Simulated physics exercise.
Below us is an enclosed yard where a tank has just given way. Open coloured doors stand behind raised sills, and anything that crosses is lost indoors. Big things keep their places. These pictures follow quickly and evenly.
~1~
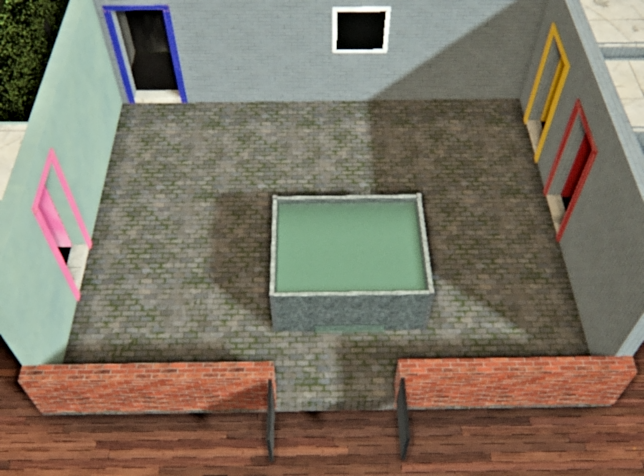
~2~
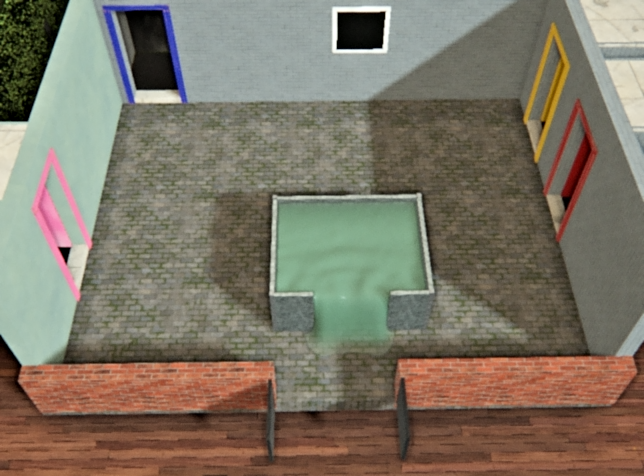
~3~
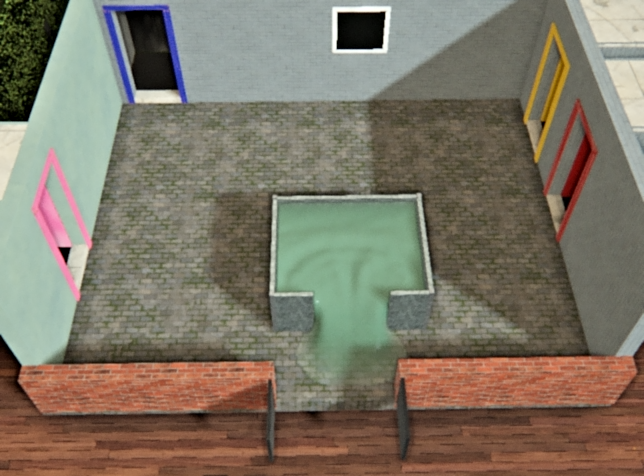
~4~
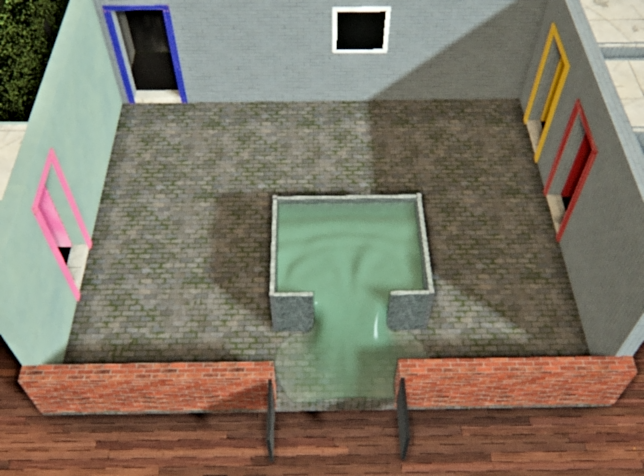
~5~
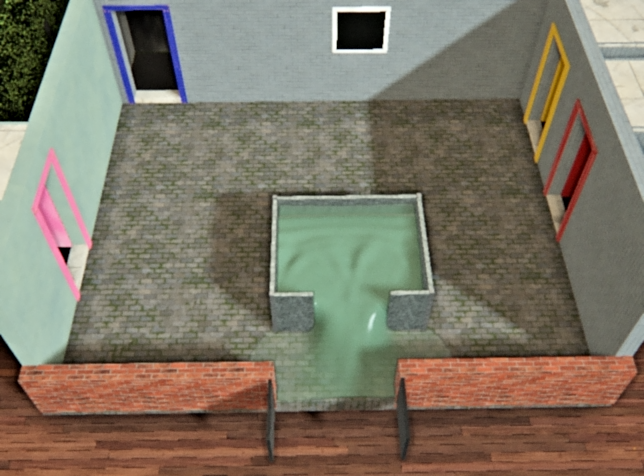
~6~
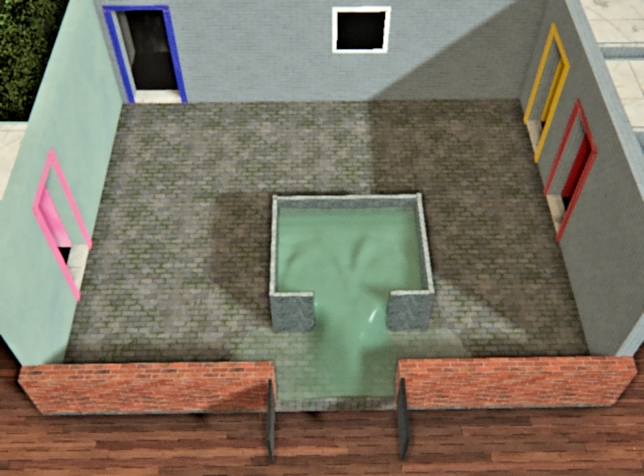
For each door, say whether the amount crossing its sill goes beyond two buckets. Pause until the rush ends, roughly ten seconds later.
Result: The blue door stays at or under the cap there; the yellow door stays at or under the cap there; the pink door stays at or under the cap there; the red door stays at or under the cap there.
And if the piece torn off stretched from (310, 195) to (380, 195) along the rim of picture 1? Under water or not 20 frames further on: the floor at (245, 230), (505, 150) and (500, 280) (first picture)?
Spot one ends up untouched by the spill, spot two deluged, spot three untouched by the spill.
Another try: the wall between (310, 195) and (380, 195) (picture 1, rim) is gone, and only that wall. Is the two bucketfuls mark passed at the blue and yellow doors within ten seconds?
The blue door tops the limit, while the yellow door tops the limit.
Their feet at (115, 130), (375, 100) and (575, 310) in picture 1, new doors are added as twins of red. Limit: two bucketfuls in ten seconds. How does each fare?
Stays below the line; stays below the line; crosses the line.
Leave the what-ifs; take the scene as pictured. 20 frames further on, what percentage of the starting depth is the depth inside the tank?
My reading is roughly 34 in a hundred.
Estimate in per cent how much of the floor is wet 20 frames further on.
That works out to some 20 in a hundred.
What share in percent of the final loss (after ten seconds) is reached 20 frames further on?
It would be around 65 %.
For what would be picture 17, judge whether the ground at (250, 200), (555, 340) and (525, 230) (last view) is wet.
In that order the points end up high and dry, soaked and high and dry.
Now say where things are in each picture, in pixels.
The tank at (349, 246) is whole and still, in the first picture.
The front is at (312, 345), out from the gap at (350, 314), in the second picture.
The front is at a hidden place, out from the gap at (350, 316), in the third picture.
The front is at a hidden place, out from the gap at (350, 317), in the fourth picture.
The front is at a hidden place, out from the gap at (350, 317), in the fifth picture.
The front is at a hidden place, out from the gap at (350, 317), in the sixth picture.
A moment on, water covers 10 % of the floor; the blue door not reached, the yellow door not reached, the pink door not reached, the red door not reached.
Next, water covers 20 % of the floor; the blue door not reached, the yellow door not reached, the pink door not reached, the red door not reached.
Then, water covers 20 % of the floor; the blue door not reached, the yellow door not reached, the pink door wet at the sill, nothing in, the red door wet at the sill, nothing in.
Later, water covers 35 % of the floor; the blue door not reached, the yellow door wet at the sill, nothing in, the pink door wet at the sill, nothing in, the red door wet at the sill, nothing in.
In the end, water covers 45 % of the floor; the blue door not reached, the yellow door wet at the sill, nothing in, the pink door wet at the sill, nothing in, the red door wet at the sill, nothing in.
